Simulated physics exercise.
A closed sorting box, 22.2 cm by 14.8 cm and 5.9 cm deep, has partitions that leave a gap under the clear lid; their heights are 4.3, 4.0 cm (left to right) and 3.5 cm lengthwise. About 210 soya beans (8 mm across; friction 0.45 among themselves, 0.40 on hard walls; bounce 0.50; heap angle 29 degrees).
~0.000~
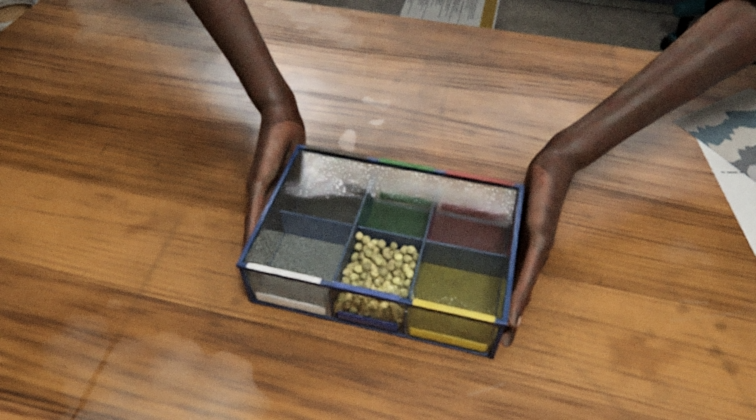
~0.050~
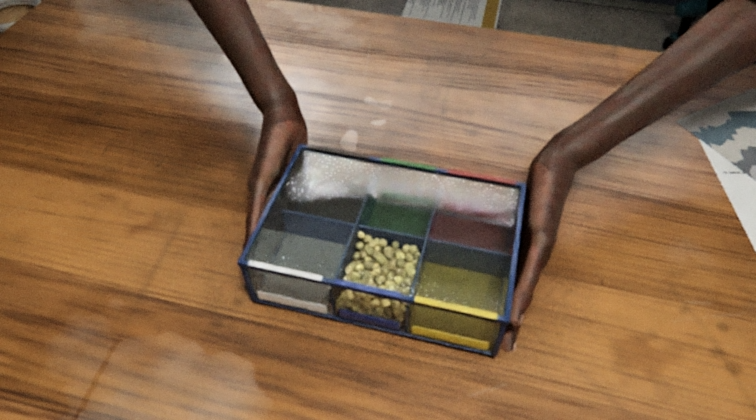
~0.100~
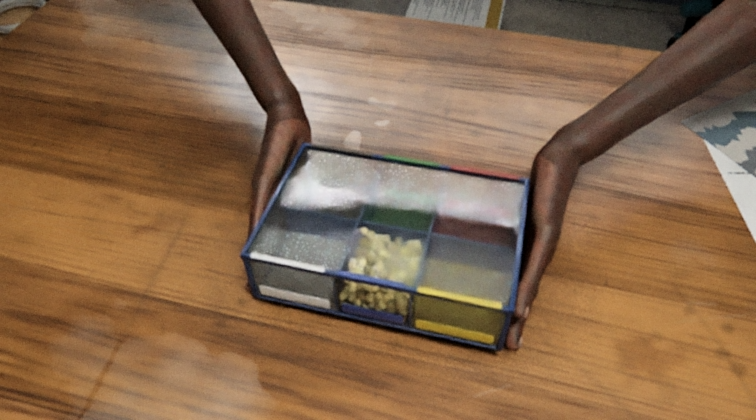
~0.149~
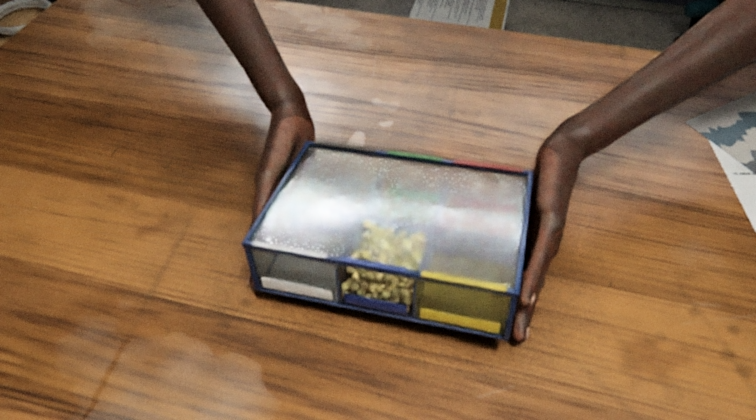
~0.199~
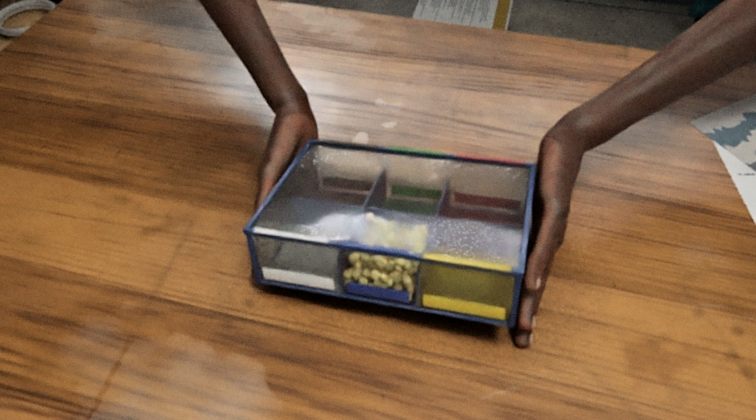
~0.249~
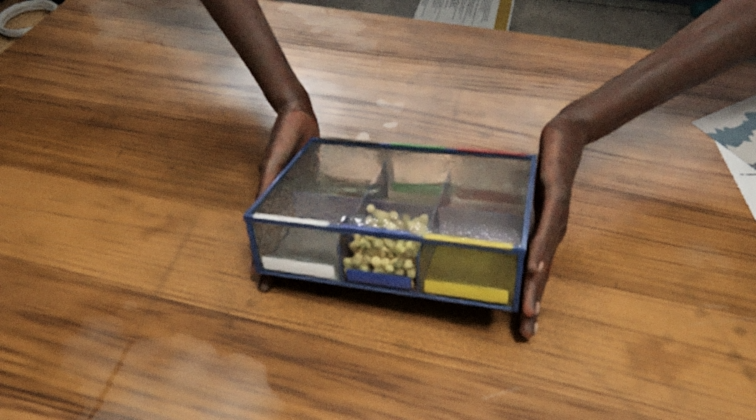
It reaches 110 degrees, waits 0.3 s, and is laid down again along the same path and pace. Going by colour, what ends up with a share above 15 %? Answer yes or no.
Red: No, blue: No, green: Yes, yellow: No, white: No, black: Yes.
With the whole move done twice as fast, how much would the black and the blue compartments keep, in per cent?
Black 35; blue 10.
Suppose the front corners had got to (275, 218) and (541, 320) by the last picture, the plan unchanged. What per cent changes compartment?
In that case some 85 per cent.
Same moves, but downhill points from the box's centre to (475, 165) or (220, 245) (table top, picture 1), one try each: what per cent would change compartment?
About 100 and 35 per cent.
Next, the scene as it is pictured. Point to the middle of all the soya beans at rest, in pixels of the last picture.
Near (387, 215).
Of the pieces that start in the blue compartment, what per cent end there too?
Roughly 10 per cent.
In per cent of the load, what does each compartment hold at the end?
Red 0; blue 10; green 45; yellow 0; white 0; black 45.
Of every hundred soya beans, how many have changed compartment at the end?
Roughly 90 per cent.
Then, at 1.49 s, tilt 110 degrees; blue 20 %, green 45 %, black 30 %.
After 2.31 s, tilt 57 degrees; blue 10 %, green 50 %, black 45 %.
Then, at 3.15 s, tilt 0 degrees; blue 10 %, green 45 %, black 45 %.
By 4.1 s all is still; red 0 %, blue 10 %, green 45 %, yellow 0 %, white 0 %, black 45 %.
